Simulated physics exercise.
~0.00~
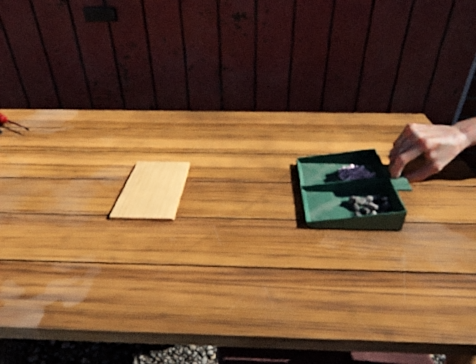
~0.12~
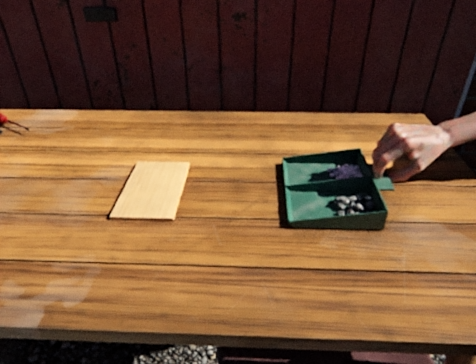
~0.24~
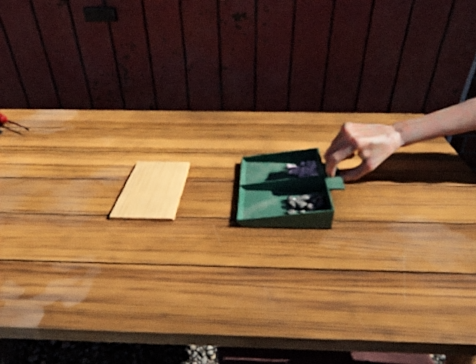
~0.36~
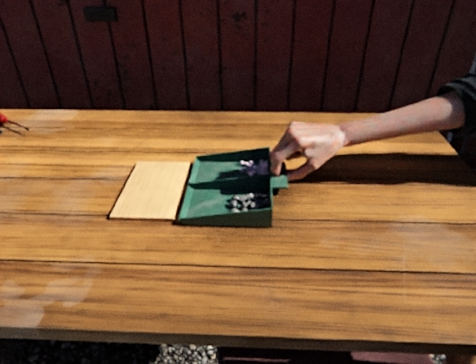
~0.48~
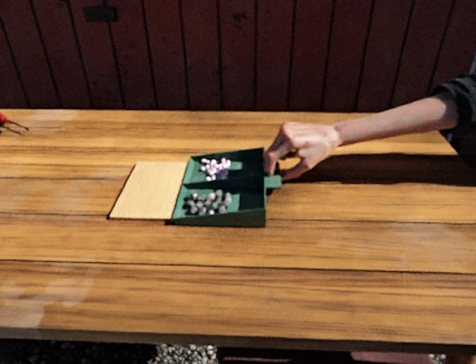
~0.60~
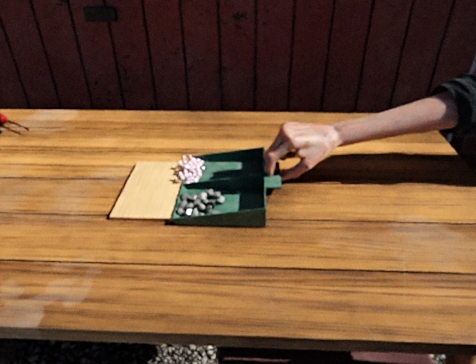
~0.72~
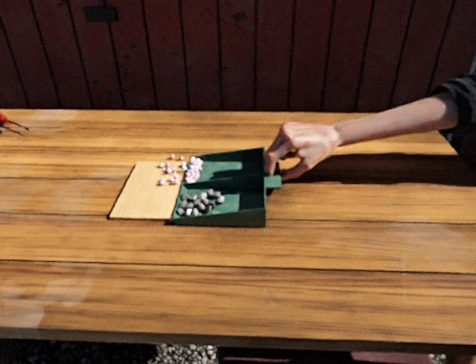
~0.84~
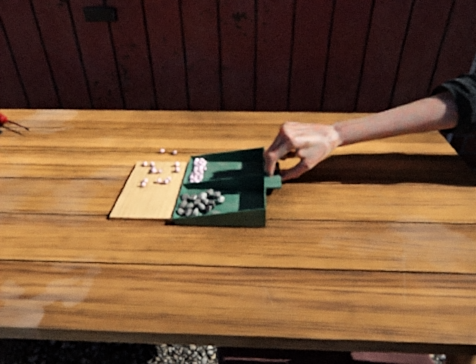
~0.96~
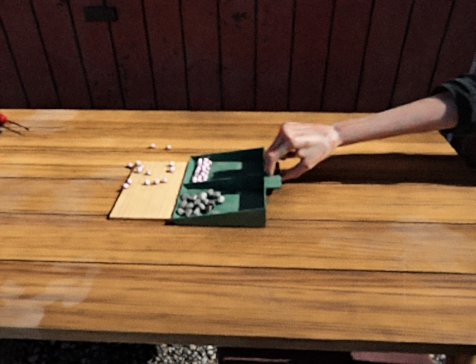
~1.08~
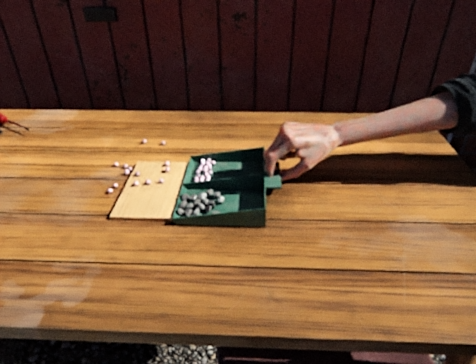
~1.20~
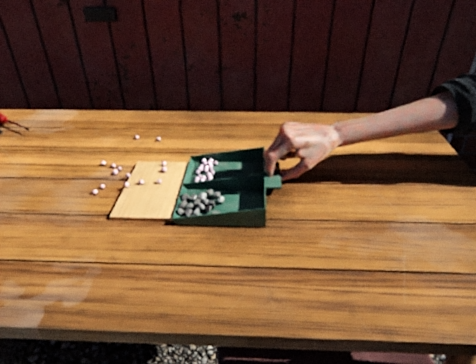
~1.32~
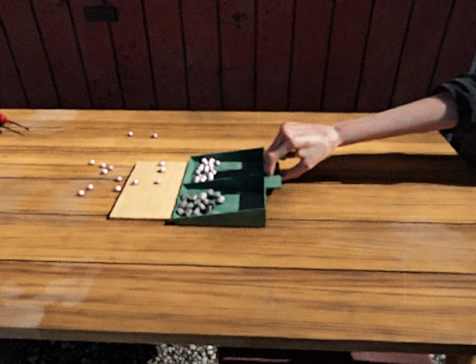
At first, a hand grips the tab of a shallow green tray on a wooden table, with dark grey pieces in its front section and small pale pieces in its back section. The hand slides the tray left towards a flat, light-coloured board, and both batches ride along inside. The tray stops against the board, and both batches slide forward to its leading rim. The grey pieces stay inside, but some pale ones spill over the board and scatter onto the table beyond. At the end, the hand still holds the motionless tray, with most pale pieces still inside.
